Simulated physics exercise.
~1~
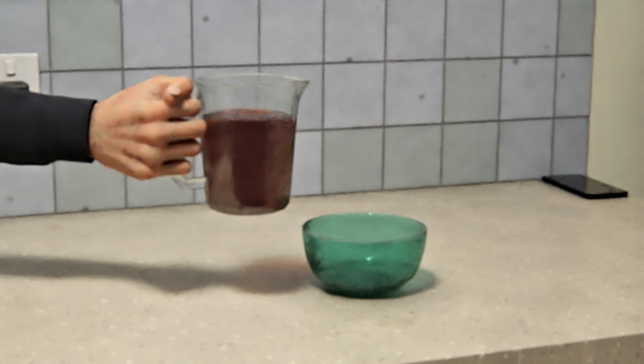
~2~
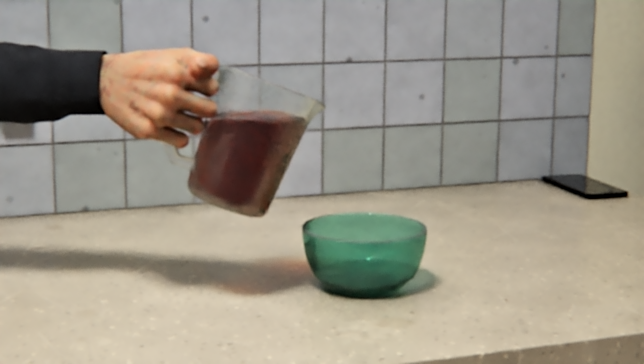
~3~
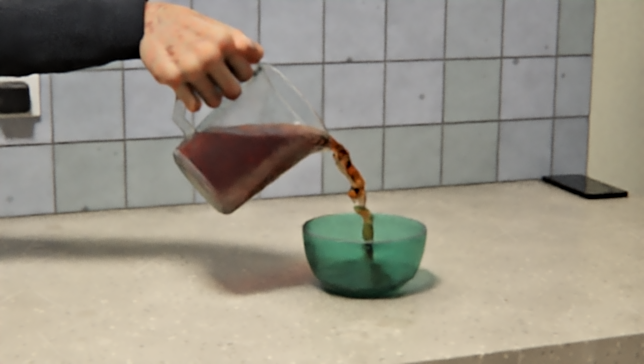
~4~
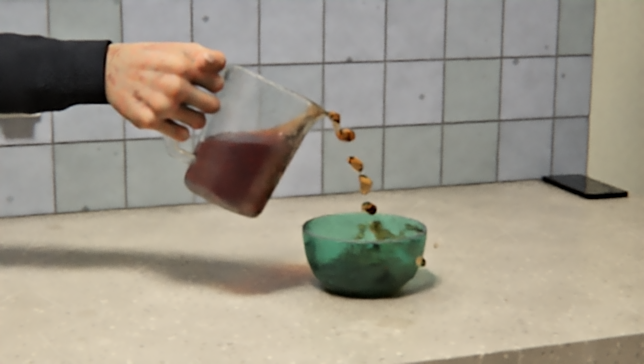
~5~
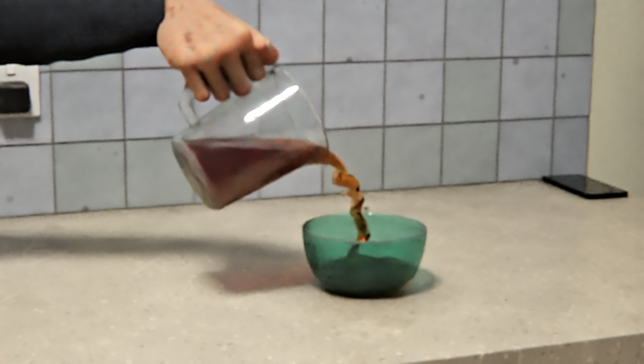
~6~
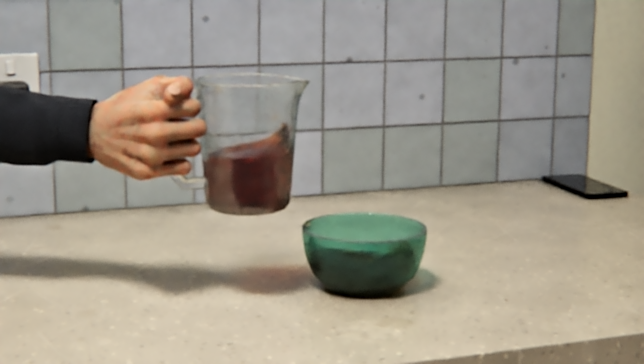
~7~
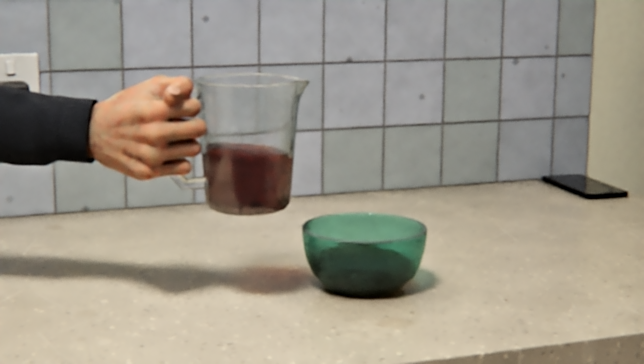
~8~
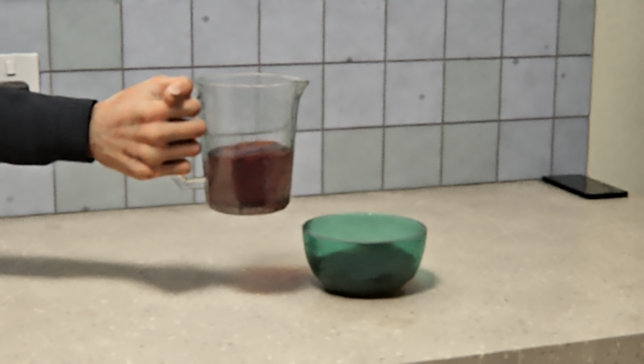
A hand tips a glass jug of dark reddish-brown liquid and pours some into a green bowl on the counter, eases back, then tilts it further and pours again, before returning the jug upright, still partly full, above the counter beside the bowl.
